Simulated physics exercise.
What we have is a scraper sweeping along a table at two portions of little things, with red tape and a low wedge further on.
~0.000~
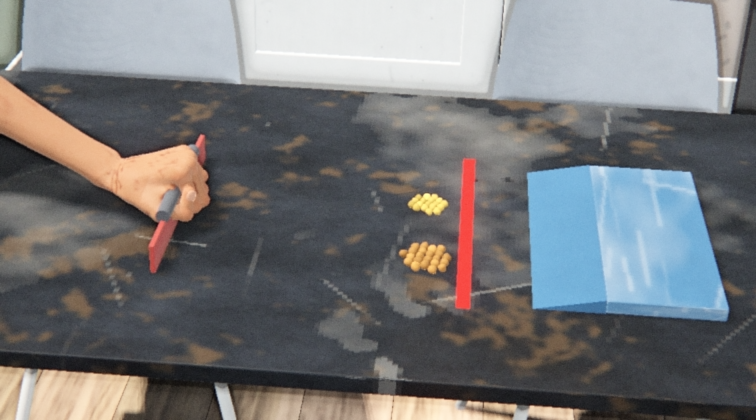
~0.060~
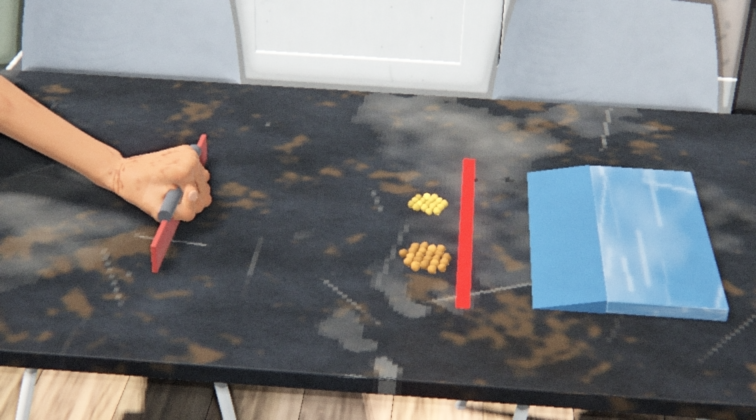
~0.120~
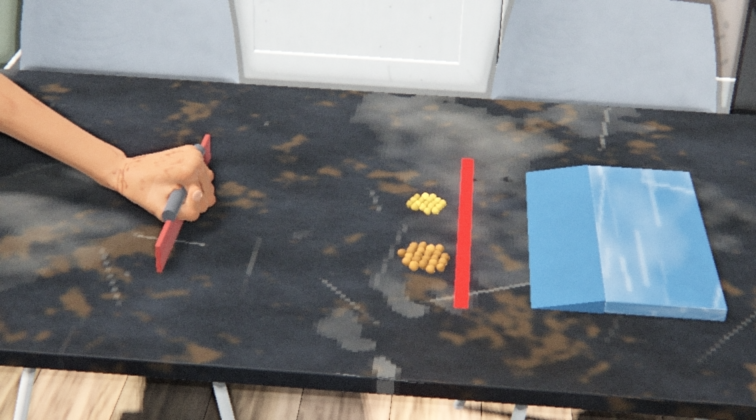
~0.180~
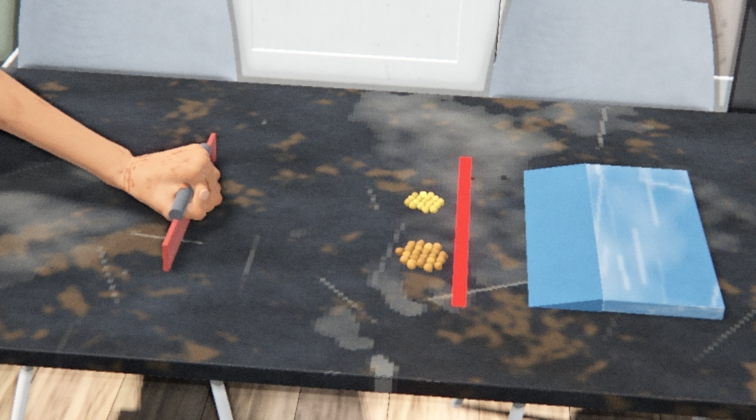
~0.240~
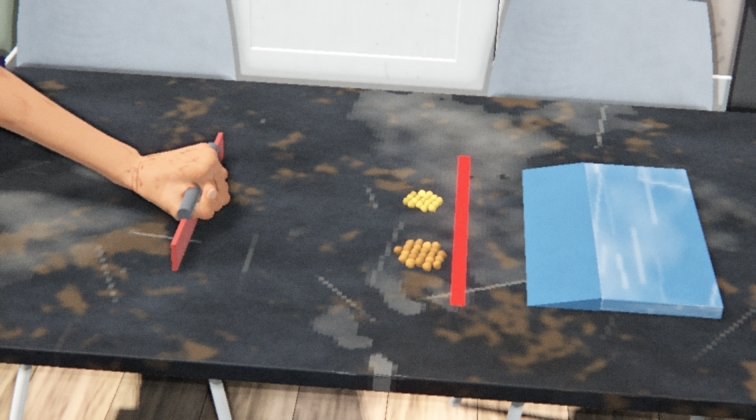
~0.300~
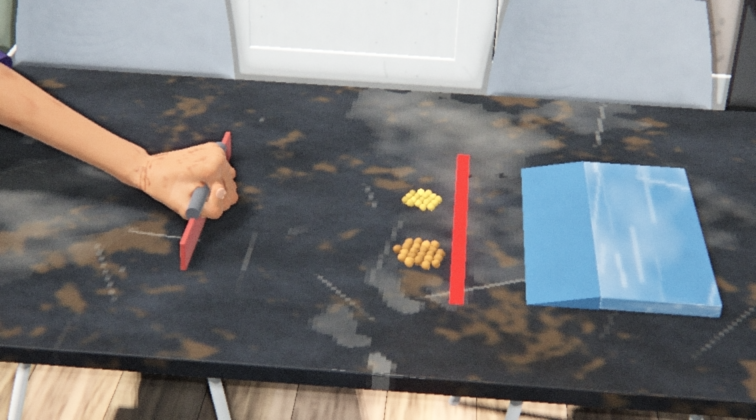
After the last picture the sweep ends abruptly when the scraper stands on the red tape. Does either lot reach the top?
Here the near lot gets none up while the Far lot gets none up.
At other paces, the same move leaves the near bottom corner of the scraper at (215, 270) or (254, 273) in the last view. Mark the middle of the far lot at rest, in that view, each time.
Its middle ends up close to (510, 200) the first time, and close to (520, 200) the second time.
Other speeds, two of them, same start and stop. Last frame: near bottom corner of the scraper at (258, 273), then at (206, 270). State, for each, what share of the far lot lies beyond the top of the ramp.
The first try gives 0 percent, the second 0 percent.
After 1.15 s, scraper still moving, near (340, 193); near lot all short of the ramp; far lot all short of the ramp.
After 2.02 s, scraper stopped at the red tape; near lot all short of the ramp; far lot all short of the ramp.
At rest (2.5 s), scraper stopped at the red tape; near lot none past the top, all short of the ramp; far lot none past the top, all short of the ramp.
